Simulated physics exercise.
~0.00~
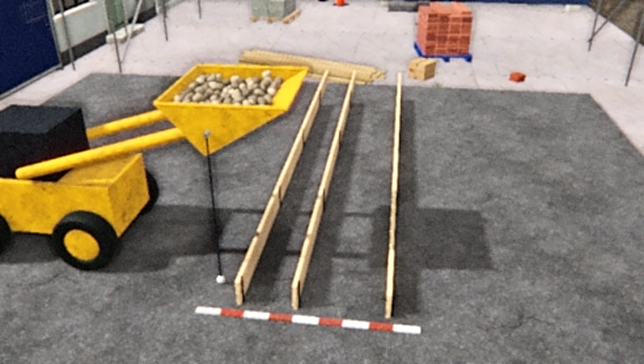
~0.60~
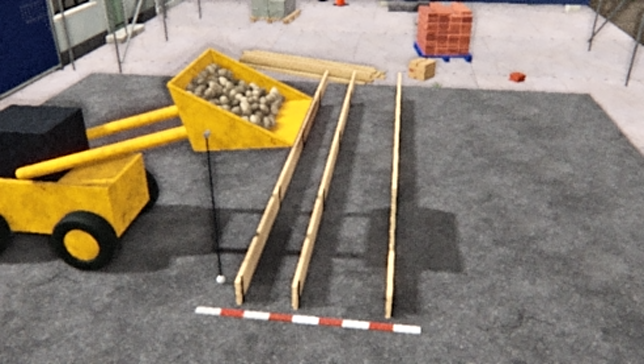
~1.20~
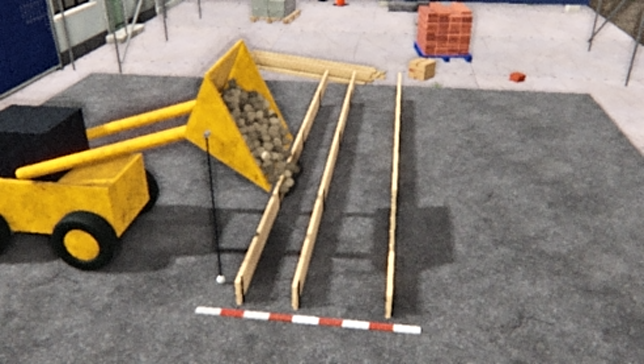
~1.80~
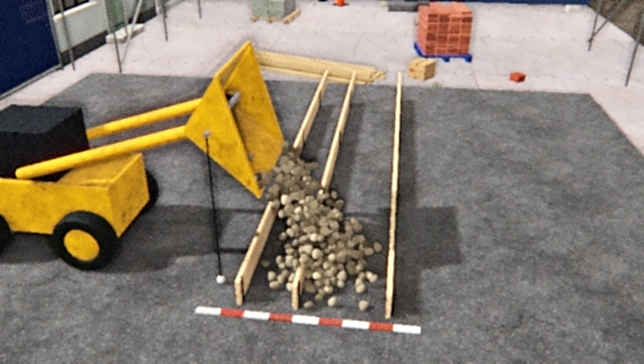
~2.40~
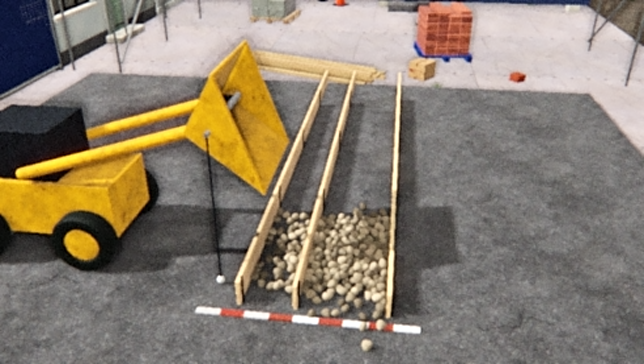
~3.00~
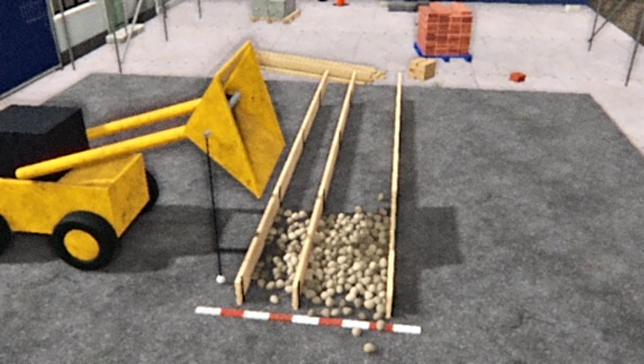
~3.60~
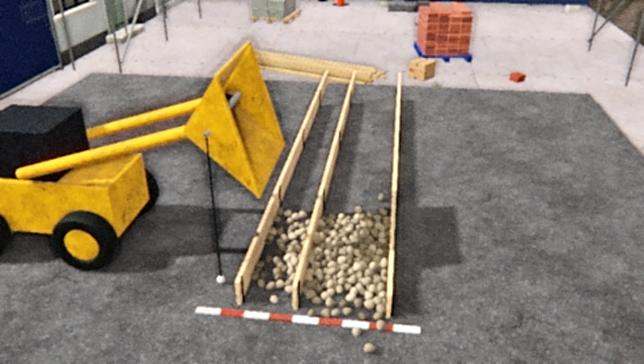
On a paved yard, a yellow loader tipped its bucket and poured a load of round stones over long wooden planks on the ground, and they spread between the planks, most settling in the far strip, with the bucket left hanging steeply tilted and empty.
